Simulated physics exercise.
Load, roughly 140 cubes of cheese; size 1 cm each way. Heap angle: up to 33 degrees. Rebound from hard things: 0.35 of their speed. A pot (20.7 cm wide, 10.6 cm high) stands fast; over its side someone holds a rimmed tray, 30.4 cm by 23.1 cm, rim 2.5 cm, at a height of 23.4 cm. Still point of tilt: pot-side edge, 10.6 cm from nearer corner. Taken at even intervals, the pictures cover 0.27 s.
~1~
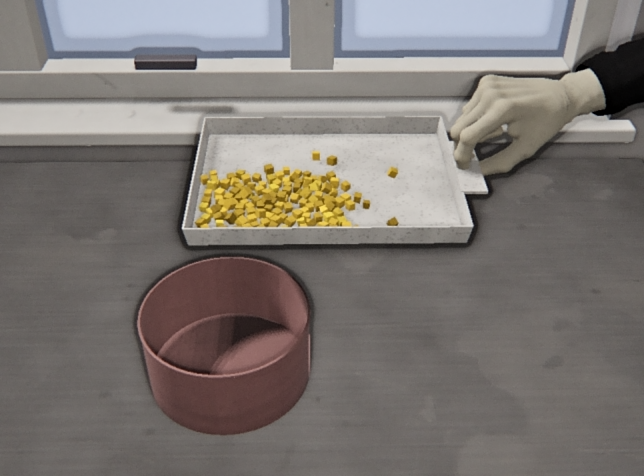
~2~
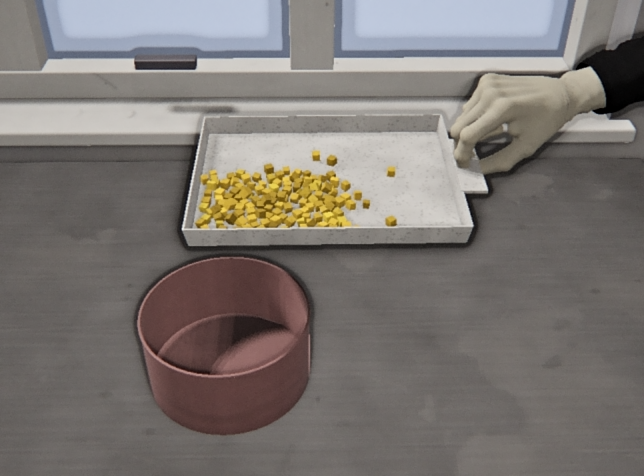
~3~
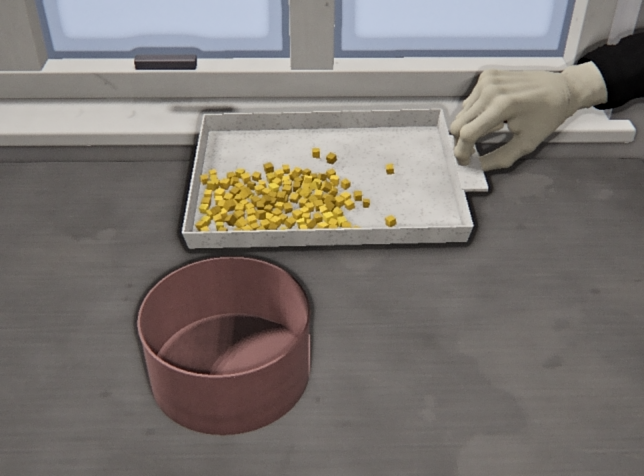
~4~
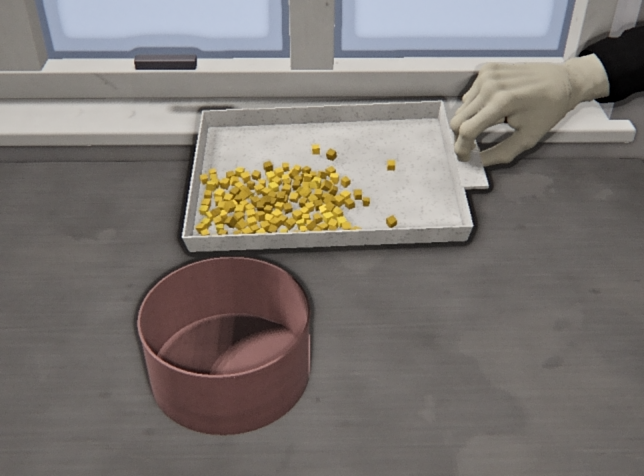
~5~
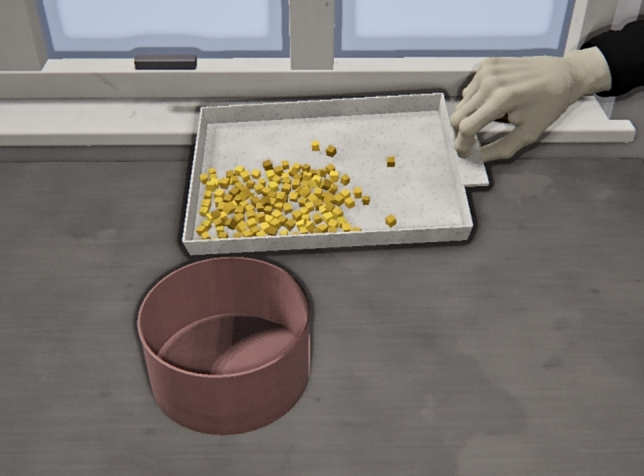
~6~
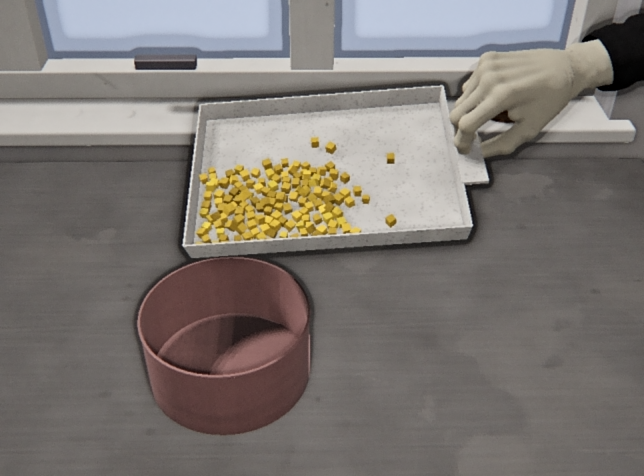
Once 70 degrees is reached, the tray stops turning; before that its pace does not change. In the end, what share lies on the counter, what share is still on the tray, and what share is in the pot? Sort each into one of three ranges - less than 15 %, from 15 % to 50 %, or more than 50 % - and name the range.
Ranges: Counter: Less than 15 %; tray: More than 50 %; pot: Less than 15 %.
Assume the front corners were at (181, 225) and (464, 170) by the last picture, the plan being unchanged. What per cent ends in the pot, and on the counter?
Pot 0, counter 10.
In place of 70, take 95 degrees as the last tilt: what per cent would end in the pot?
Roughly 95 %.
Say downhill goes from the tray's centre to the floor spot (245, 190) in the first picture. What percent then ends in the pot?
My best guess is some 5 per cent.
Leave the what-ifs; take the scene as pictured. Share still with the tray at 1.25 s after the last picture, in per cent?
About 100%.
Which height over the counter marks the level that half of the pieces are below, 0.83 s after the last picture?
About 22 centimetres.
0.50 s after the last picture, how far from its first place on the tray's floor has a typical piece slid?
About 2 cm.
Then, 0.50 s after the last picture, tilt 40 degrees; the tray holds 100 %, the pot 0 %.
Then, 0.83 s after the last picture, tilt 58 degrees; the tray holds 100 %, the pot 0 %.
Then, 1.25 s after the last picture, tilt 70 degrees; the tray holds 100 %, the pot 0 %.
In the end, counter 0 %, tray 100 %, pot 0 %.
